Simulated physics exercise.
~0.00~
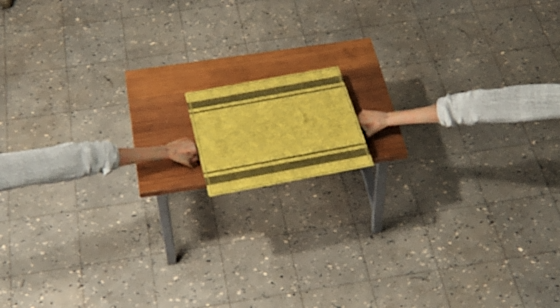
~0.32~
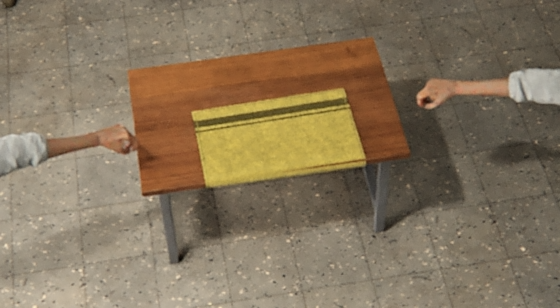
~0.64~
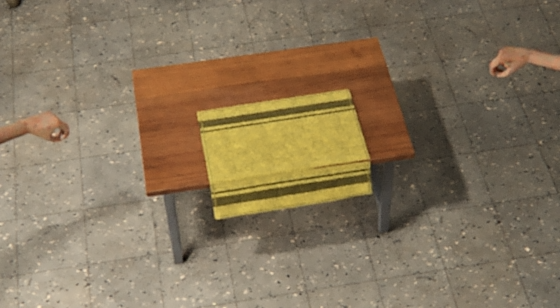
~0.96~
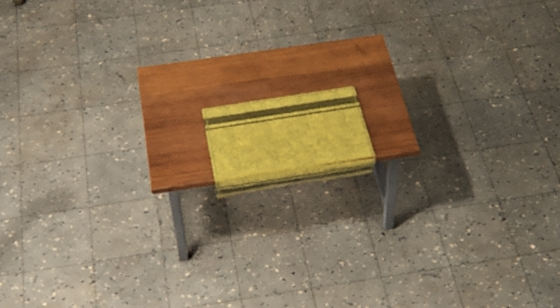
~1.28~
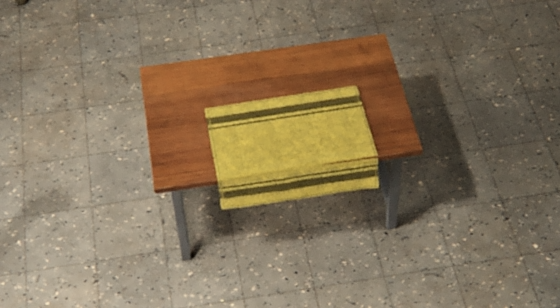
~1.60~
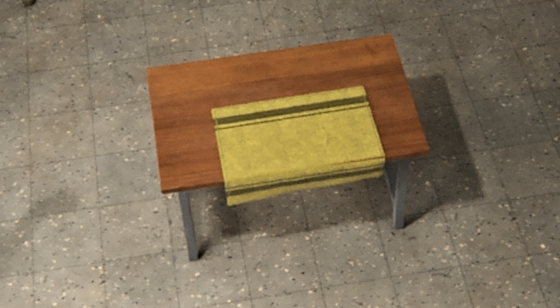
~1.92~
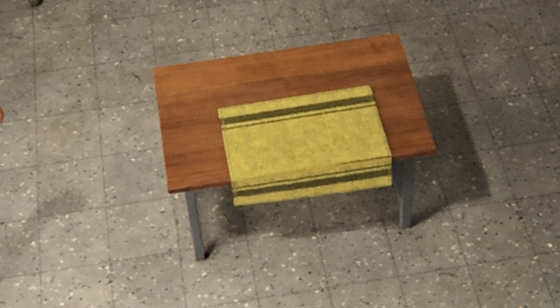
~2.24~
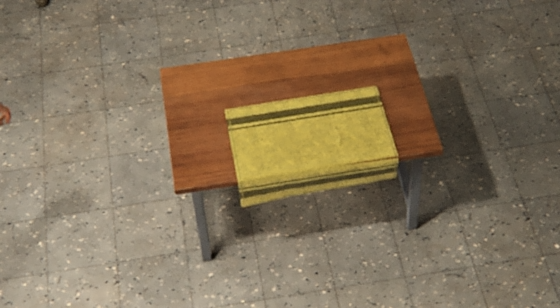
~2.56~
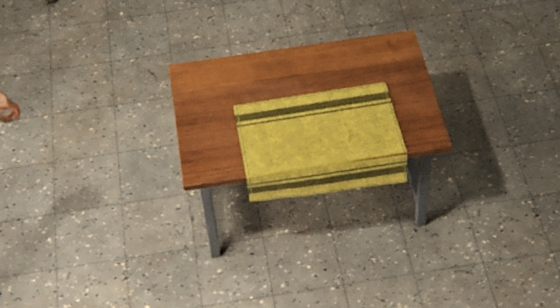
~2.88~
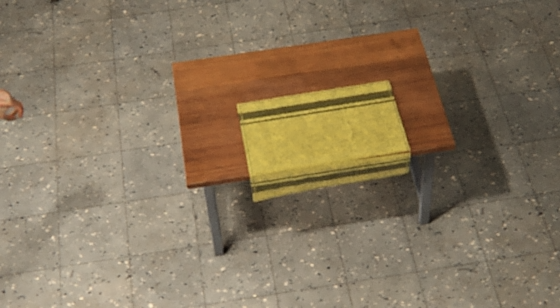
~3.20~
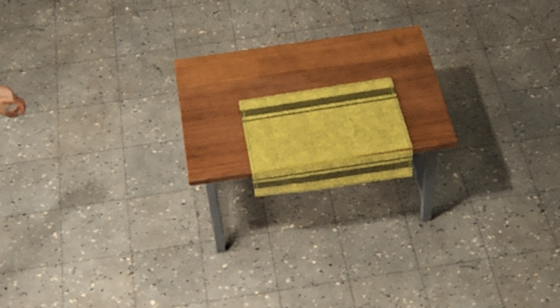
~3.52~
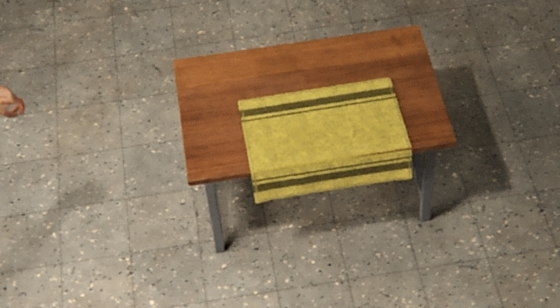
On a speckled tiled floor, two hands releasing a yellow striped towel over a wooden table's front edge, where it swings and stays draped.
